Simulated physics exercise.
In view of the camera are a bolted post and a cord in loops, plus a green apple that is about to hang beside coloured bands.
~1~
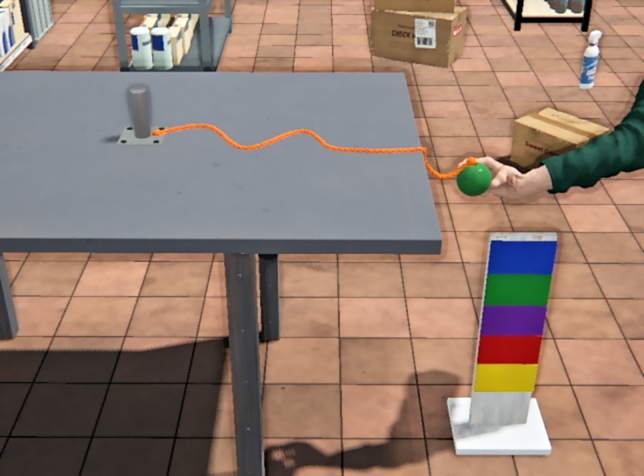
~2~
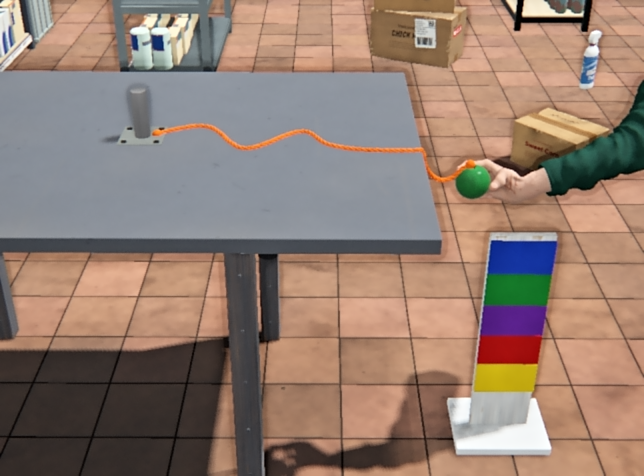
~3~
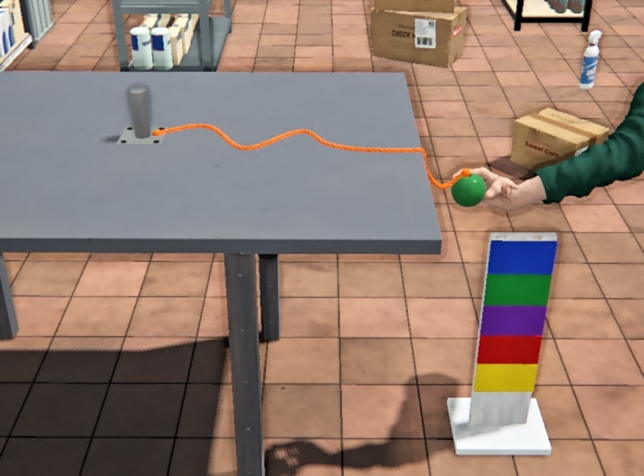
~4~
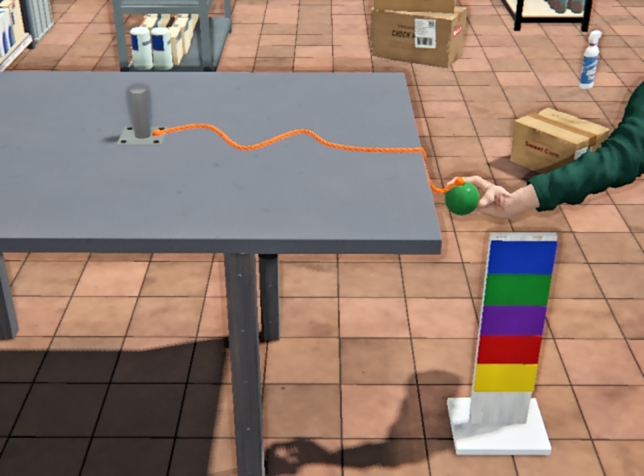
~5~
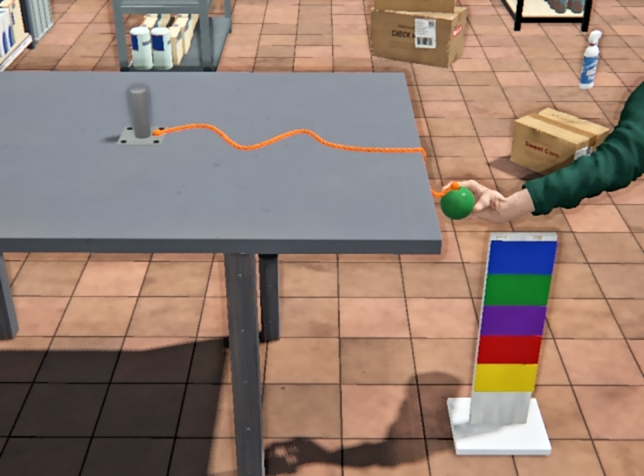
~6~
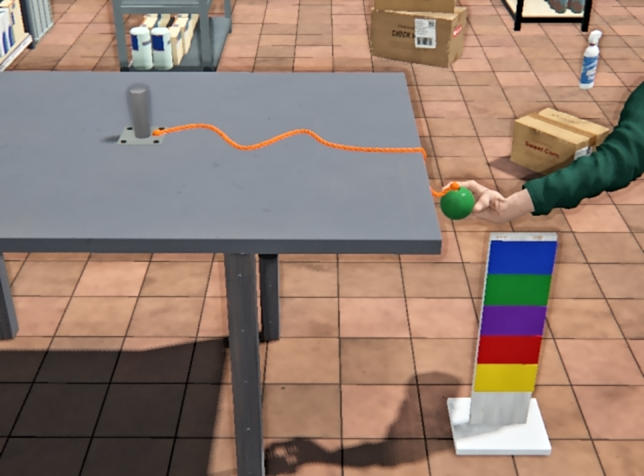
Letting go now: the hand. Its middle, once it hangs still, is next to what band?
Next to the green one.
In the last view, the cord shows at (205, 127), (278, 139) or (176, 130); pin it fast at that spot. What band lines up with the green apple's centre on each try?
One after the other, green; blue; green.
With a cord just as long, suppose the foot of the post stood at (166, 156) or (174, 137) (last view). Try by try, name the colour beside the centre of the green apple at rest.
First case: Purple. Second case: Purple.
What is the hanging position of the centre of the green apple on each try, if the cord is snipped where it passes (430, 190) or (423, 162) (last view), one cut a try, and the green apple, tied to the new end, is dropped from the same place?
You'd find it around (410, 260) the first time and around (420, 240) the second.
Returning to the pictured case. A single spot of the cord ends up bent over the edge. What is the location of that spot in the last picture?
At (356, 149).
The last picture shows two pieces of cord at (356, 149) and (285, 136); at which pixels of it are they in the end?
End positions: About (421, 149) and about (331, 140).
Soon after, apple near (416, 268); level with blue.
After that, apple near (399, 282); level with green.
In the end, apple near (414, 285); level with green. Its middle rests at the green band.
